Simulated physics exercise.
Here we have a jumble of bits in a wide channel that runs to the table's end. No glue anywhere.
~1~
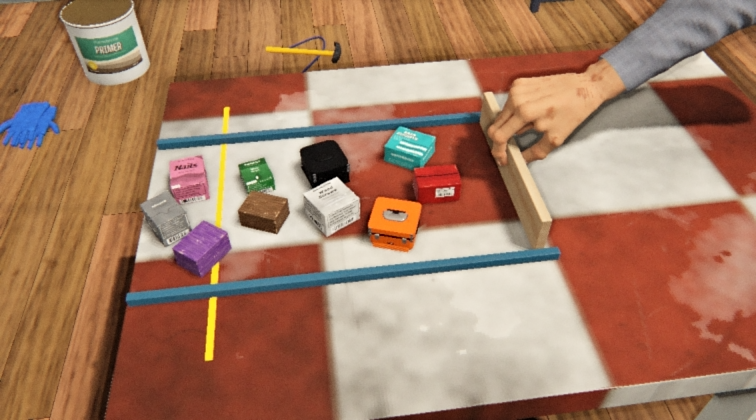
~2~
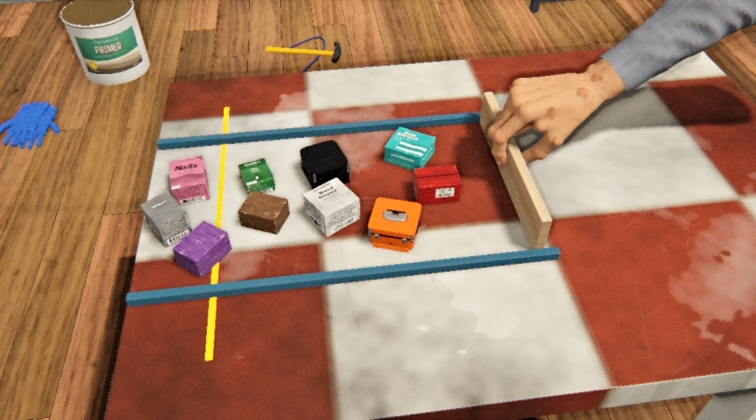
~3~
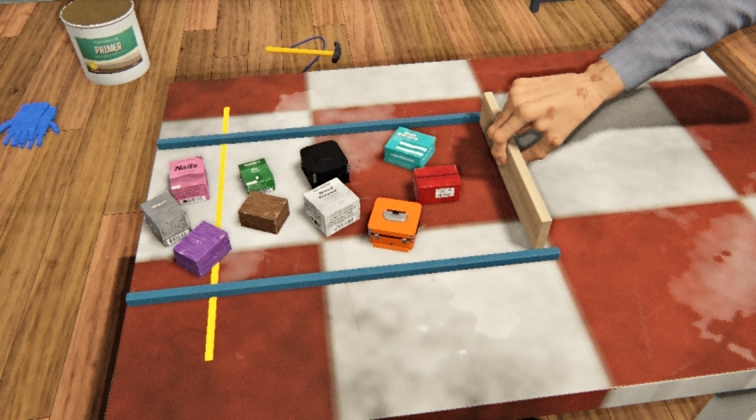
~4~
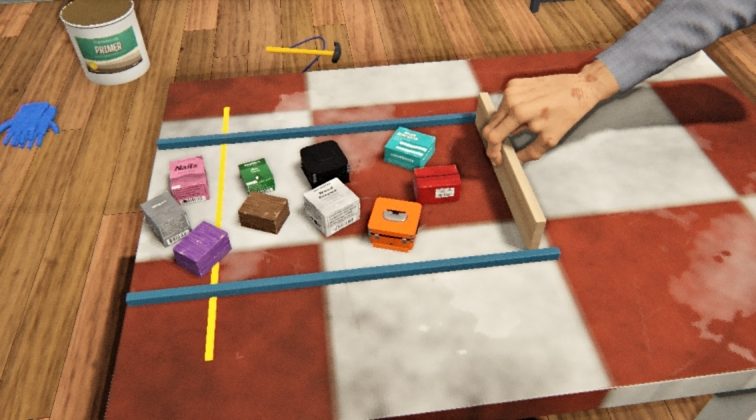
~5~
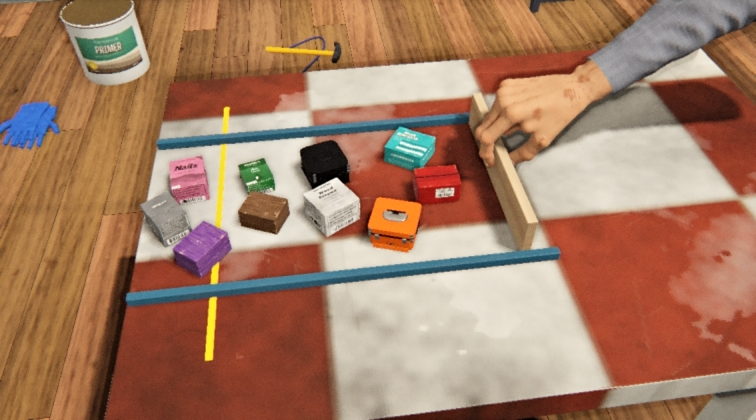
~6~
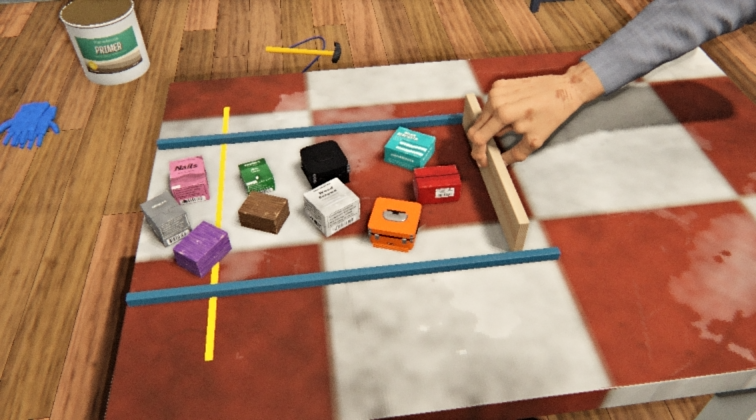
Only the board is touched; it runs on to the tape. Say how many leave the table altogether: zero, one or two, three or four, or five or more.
As it turns out, the number that fall off is three or four.
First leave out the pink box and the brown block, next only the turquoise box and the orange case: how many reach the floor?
The counts: 2 and 2.
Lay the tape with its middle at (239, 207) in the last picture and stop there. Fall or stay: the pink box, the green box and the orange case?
The pink box goes over; the green box falls; the orange case survives.
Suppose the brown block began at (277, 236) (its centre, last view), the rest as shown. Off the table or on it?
It stays on.
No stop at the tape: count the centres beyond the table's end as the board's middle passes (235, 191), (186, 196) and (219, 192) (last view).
In that order 3, 7 and 4.
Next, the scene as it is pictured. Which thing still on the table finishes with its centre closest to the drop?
The black case.
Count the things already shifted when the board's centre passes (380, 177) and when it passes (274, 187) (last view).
The counts are 5 and 10.
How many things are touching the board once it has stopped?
The number is 3.
A little later, none off yet; grey box at rest near (167, 219); pink box at rest near (190, 180); purple block at rest near (203, 249).
When it is over, the number that fall off is three or four; down, brown block, green box, pink box and grey box.
